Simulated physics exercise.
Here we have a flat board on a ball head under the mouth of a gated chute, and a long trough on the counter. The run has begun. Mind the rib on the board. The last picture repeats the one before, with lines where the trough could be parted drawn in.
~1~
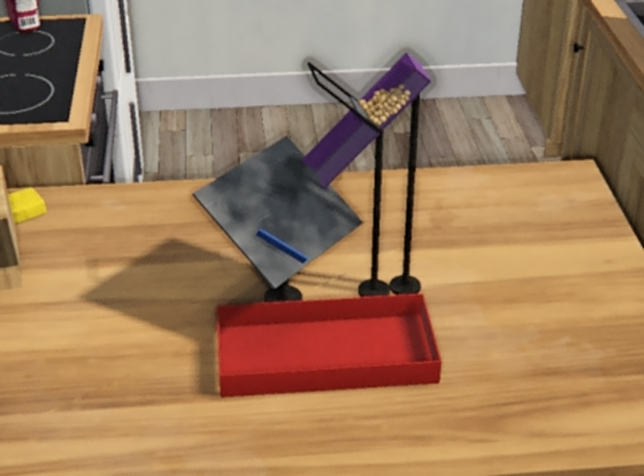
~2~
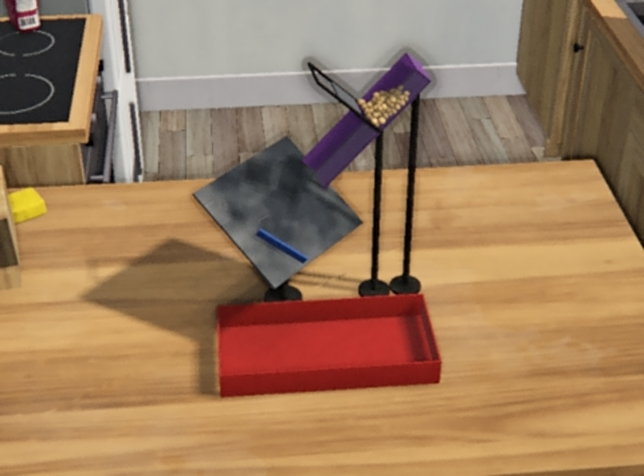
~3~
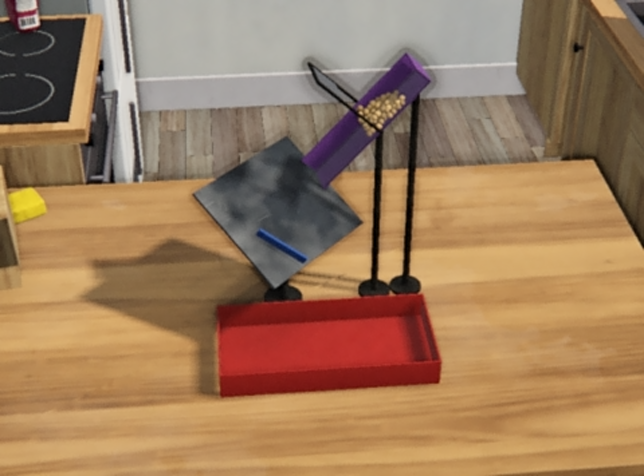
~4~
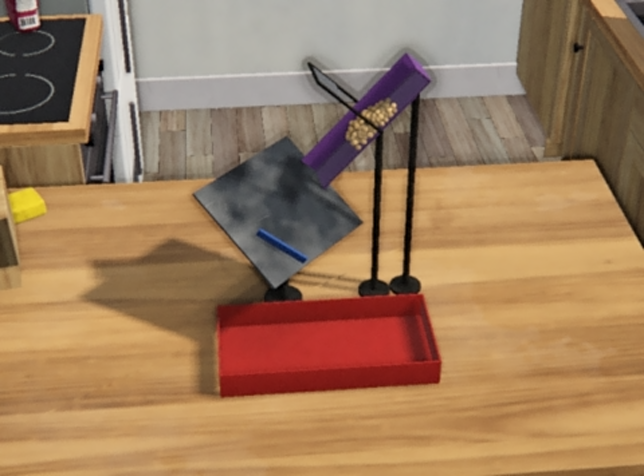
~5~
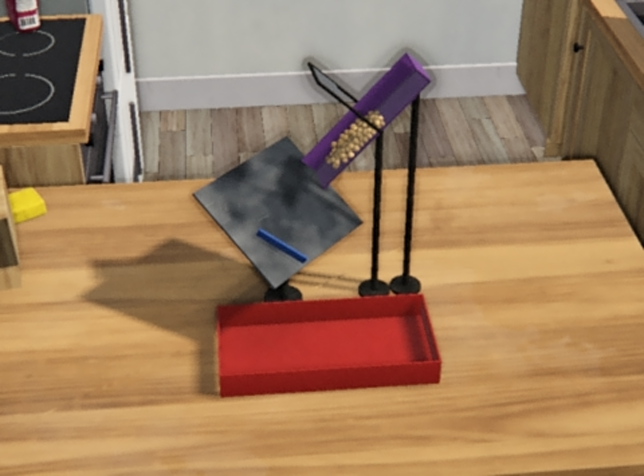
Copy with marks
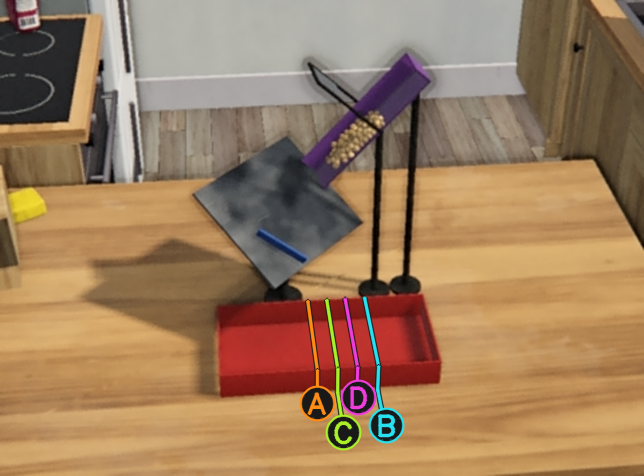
Dried chickpeas slide down a purple chute toward a tilted dark board with a blue rib.
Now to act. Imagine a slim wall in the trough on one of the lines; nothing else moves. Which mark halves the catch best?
Go for D.
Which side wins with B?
The left side.
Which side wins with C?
The right side.
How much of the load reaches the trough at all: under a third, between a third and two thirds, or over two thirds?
Over two thirds.
On the marked copy, line A crosses the front rim at (317, 369); line B crosses the front rim at (378, 365); line C crosses the front rim at (337, 368); line D crosses the front rim at (357, 367).
With A, of what is caught, only a few on the left of the divider, all but a few on the right.
With B, of what is caught, the bulk on the left of the divider, a small share on the right.
With C, of what is caught, a small share on the left of the divider, all but a few on the right.
With D, of what is caught, close to half on the left of the divider, close to half on the right.
